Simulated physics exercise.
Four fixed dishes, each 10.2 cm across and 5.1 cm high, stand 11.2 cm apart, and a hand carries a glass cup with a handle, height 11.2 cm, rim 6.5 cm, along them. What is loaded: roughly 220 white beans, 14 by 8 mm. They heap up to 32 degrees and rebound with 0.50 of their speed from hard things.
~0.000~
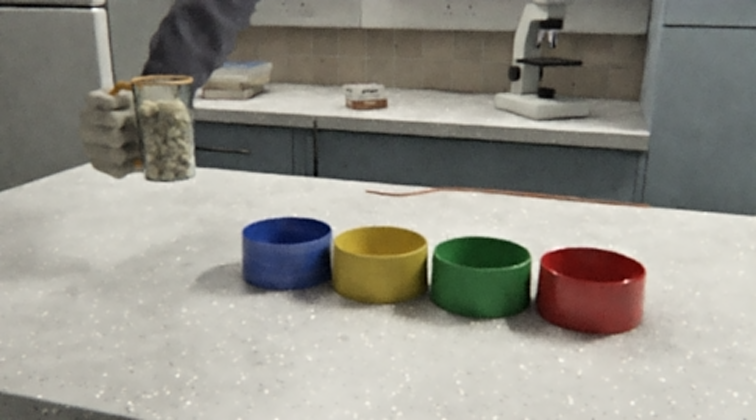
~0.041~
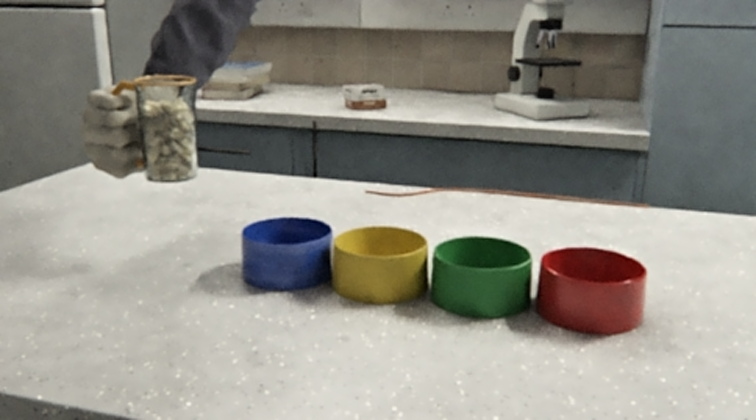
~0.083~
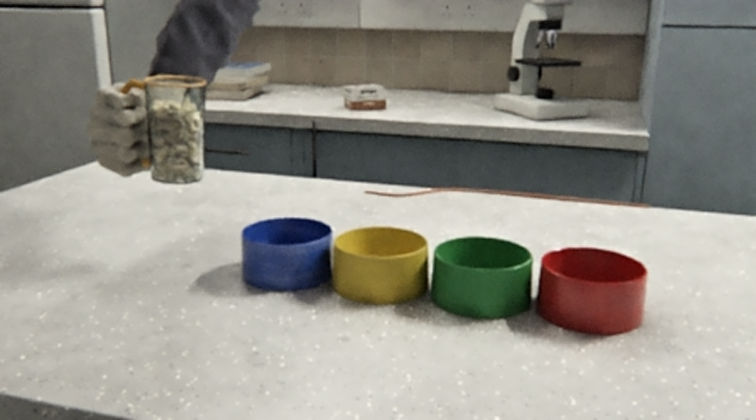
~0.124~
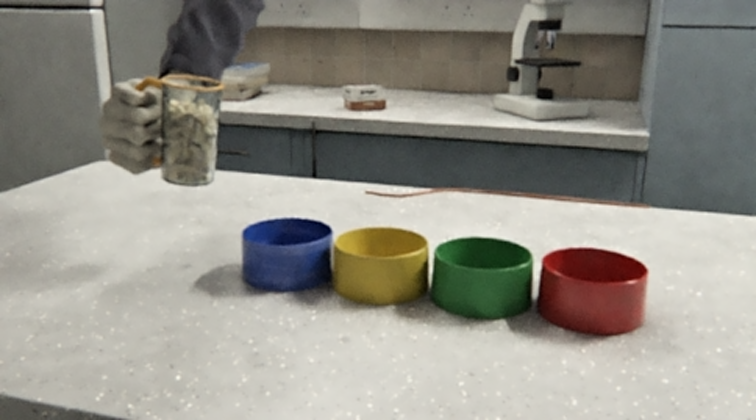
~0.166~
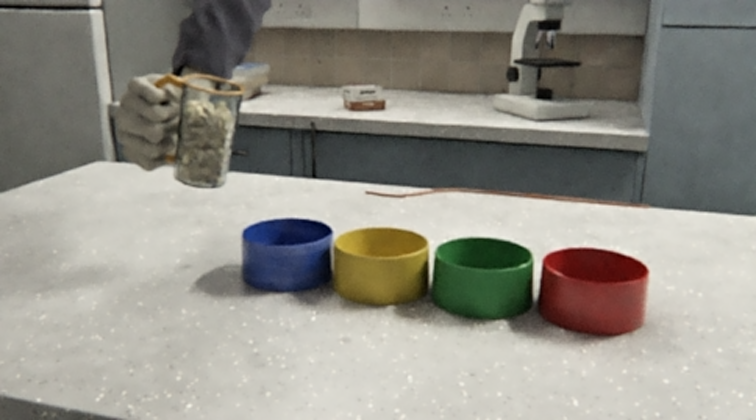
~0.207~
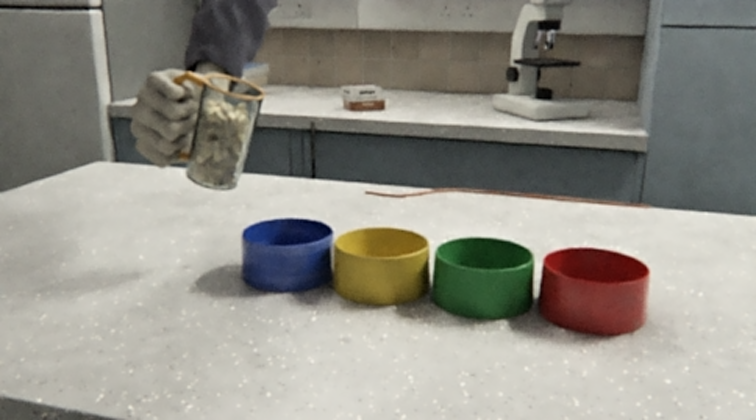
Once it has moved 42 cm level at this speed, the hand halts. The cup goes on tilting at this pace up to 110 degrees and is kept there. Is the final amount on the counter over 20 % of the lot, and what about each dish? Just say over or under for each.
Going through them: Red comes out over, blue comes out under, green comes out under, yellow comes out under, counter comes out under.
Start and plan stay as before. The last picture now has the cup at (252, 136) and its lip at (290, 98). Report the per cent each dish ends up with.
Red 90; blue 0; green 0; yellow 0.
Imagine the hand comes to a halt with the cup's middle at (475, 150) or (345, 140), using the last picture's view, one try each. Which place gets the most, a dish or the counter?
Red, then yellow.
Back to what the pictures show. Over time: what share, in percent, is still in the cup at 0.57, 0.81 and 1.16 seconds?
100, 100, 25.
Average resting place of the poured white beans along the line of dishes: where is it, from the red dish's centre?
Mean position: Around 2 cm toward bigger x from the centre.
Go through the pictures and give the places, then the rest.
Cup at (166, 129), tilt 0 degrees, lip at (187, 82), moved 0.0 cm; middle of the pieces at (171, 139); blue dish at (287, 231); yellow dish at (381, 241); green dish at (482, 252); red dish at (592, 265), in the first frame.
Cup at (168, 129), tilt 1 degrees, lip at (190, 82), moved 0.4 cm; middle of the pieces at (173, 139), in the second frame.
Cup at (176, 130), tilt 4 degrees, lip at (201, 85), moved 1.5 cm; middle of the pieces at (181, 140), in the third frame.
Cup at (190, 132), tilt 8 degrees, lip at (219, 88), moved 3.3 cm; middle of the pieces at (194, 142), in the fourth frame.
Cup at (207, 133), tilt 13 degrees, lip at (240, 93), moved 5.4 cm; middle of the pieces at (209, 143), in the fifth frame.
Cup at (223, 134), tilt 18 degrees, lip at (261, 98), moved 7.5 cm; middle of the pieces at (225, 145); blue dish at (288, 232); yellow dish at (382, 242); green dish at (484, 253); red dish at (595, 265). The cup turns about 125 degrees a second and travels 51 cm a second, in the sixth frame.
After 0.57 s, tilt 63 degrees; cup holds 100 %.
After 0.81 s, tilt 93 degrees; cup holds 100 %.
After 1.16 s, tilt 110 degrees; cup holds 25 %, red 65 %.
At rest (2.5 s), red 95 %, blue 0 %, green 0 %, yellow 0 %, counter 5 %.
